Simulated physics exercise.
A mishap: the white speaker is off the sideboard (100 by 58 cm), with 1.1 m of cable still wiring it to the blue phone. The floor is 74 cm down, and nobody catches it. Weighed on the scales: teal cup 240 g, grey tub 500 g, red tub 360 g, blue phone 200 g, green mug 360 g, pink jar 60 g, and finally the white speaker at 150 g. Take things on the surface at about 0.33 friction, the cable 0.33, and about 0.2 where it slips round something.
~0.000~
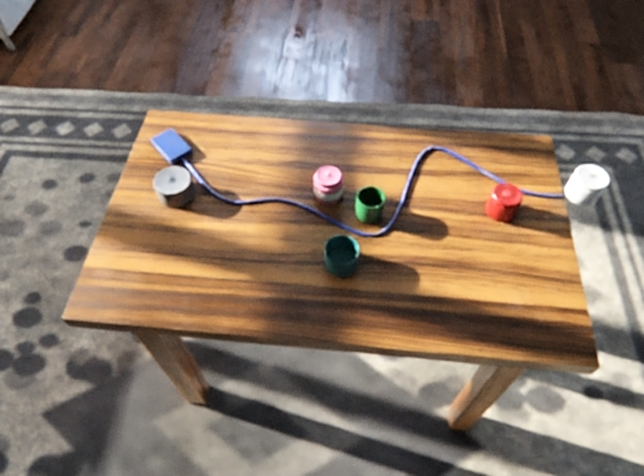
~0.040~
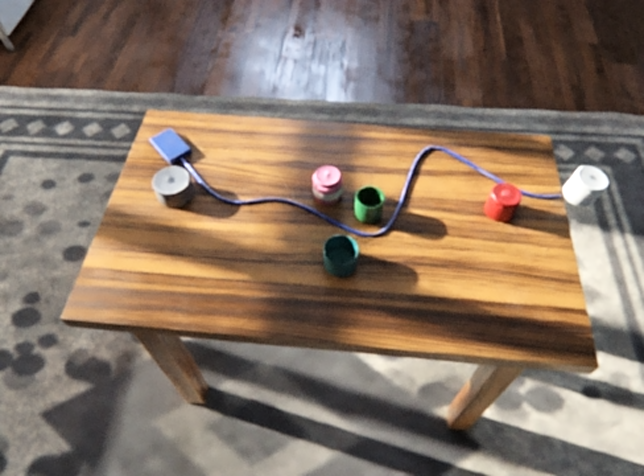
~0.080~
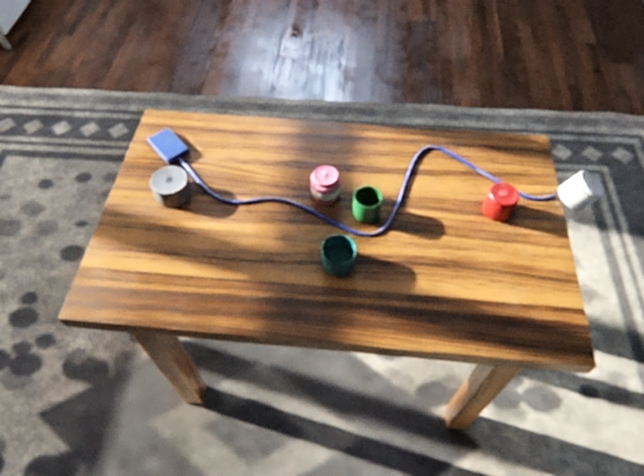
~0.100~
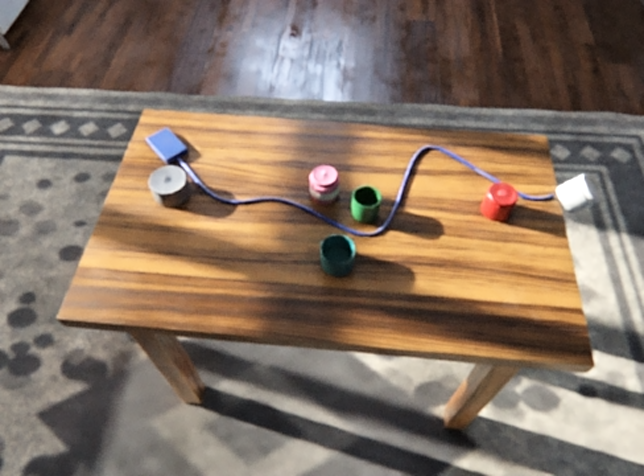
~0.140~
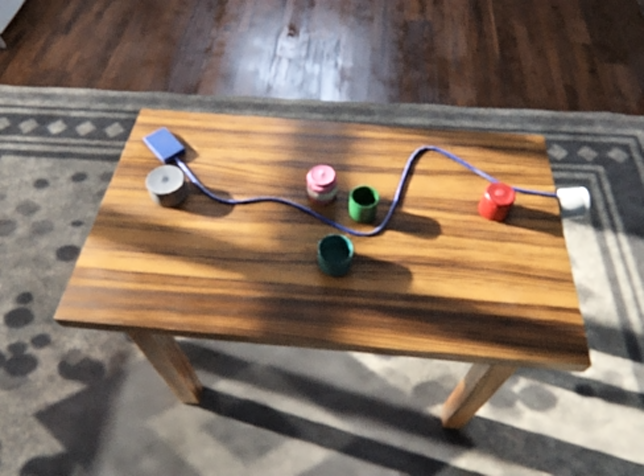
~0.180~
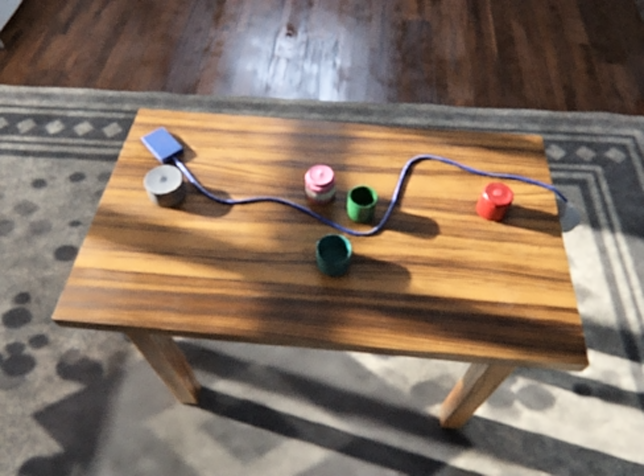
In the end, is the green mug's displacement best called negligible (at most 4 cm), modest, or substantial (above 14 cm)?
Watch, it'll scarcely budge.
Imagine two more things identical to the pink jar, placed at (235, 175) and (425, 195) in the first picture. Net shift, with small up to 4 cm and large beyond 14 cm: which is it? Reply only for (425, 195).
There it moves a long way.
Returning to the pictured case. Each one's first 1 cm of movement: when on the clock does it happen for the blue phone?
Blue phone: 0.34 s.
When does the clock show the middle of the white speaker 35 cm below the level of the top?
It happens at 0.70 seconds on the clock.
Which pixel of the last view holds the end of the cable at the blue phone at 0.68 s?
It sits close to (213, 159) in the last view.
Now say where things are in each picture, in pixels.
Green mug (371, 197); cable runs through (426, 150) (394, 220) (306, 208) (212, 192), in the first frame.
White speaker (591, 178); cable runs through (393, 220) (211, 192), in the second frame.
White speaker (581, 191); cable runs through (391, 220) (209, 192), in the third frame.
White speaker (578, 195); cable runs through (390, 219) (208, 192), in the fourth frame.
White speaker (570, 204); cable runs through (387, 219) (206, 192), in the fifth frame.
Green mug (363, 196); cable runs through (524, 179) (428, 157) (386, 219) (298, 207) (204, 191), in the sixth frame.
After 0.4 s, the cable's tail end at (206, 157); blue phone 6 cm off its start, white speaker over the edge.
After 0.7 s, the cable's tail end at (213, 159); white speaker over the edge, blue phone 8 cm off its start.
After 0.9 s, the cable's tail end at (218, 164); blue phone 10 cm off its start at (198, 155), white speaker over the edge.
After 1.2 s, the cable's tail end at (236, 175); green mug 1 cm off its start, blue phone 15 cm off its start, white speaker over the edge.
After 2.4 s, the cable's tail end at (276, 188); green mug 2 cm off its start at (365, 190), blue phone 25 cm off its start at (256, 177), white speaker over the edge.
